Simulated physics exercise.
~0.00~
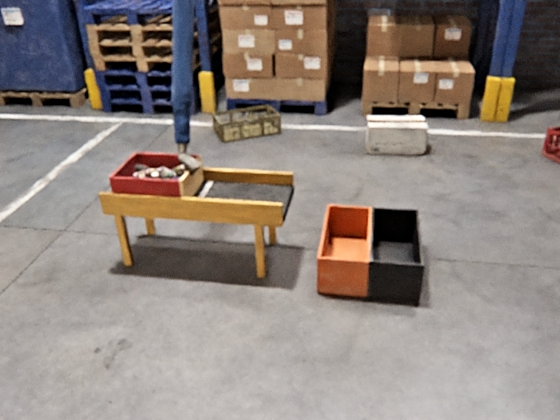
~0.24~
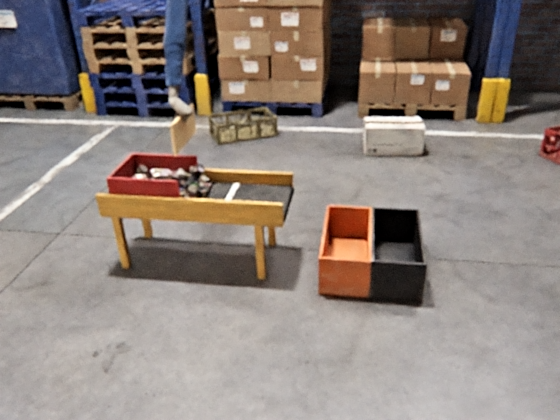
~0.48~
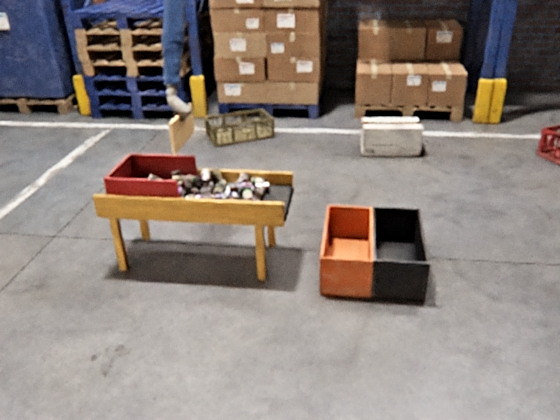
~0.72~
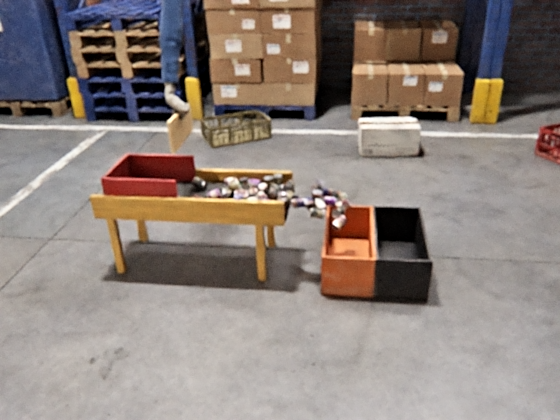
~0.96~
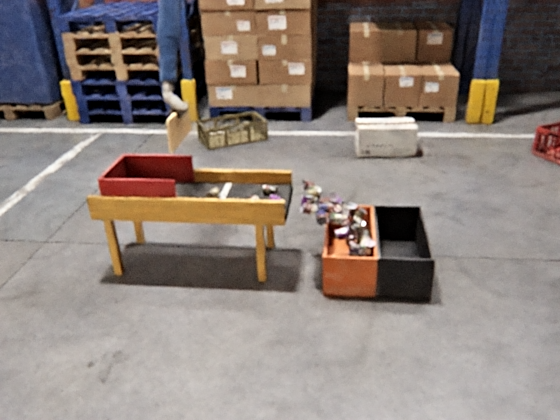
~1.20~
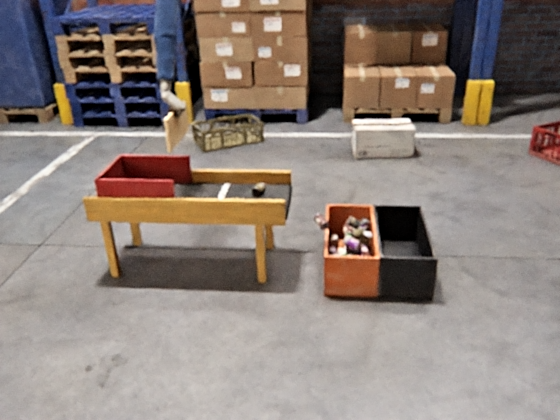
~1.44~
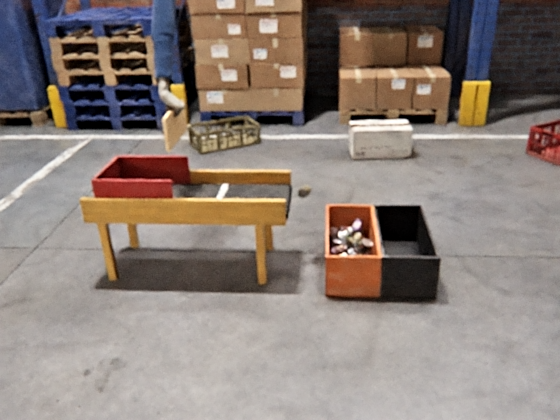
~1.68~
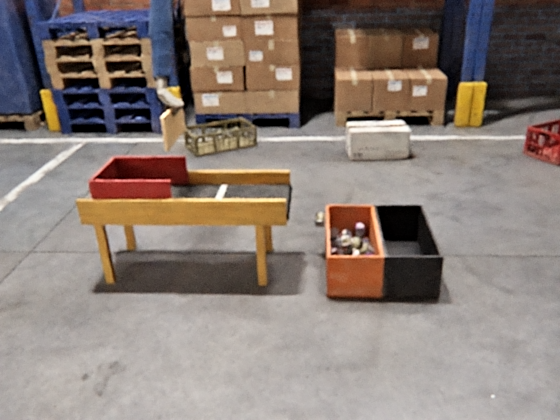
A blue arm lifted a wooden gate from a red pen, and the small tins inside rode right along the belt and tumbled off its end, nearly all landing in the orange bin, with one on the floor beside it and none in the black bin.
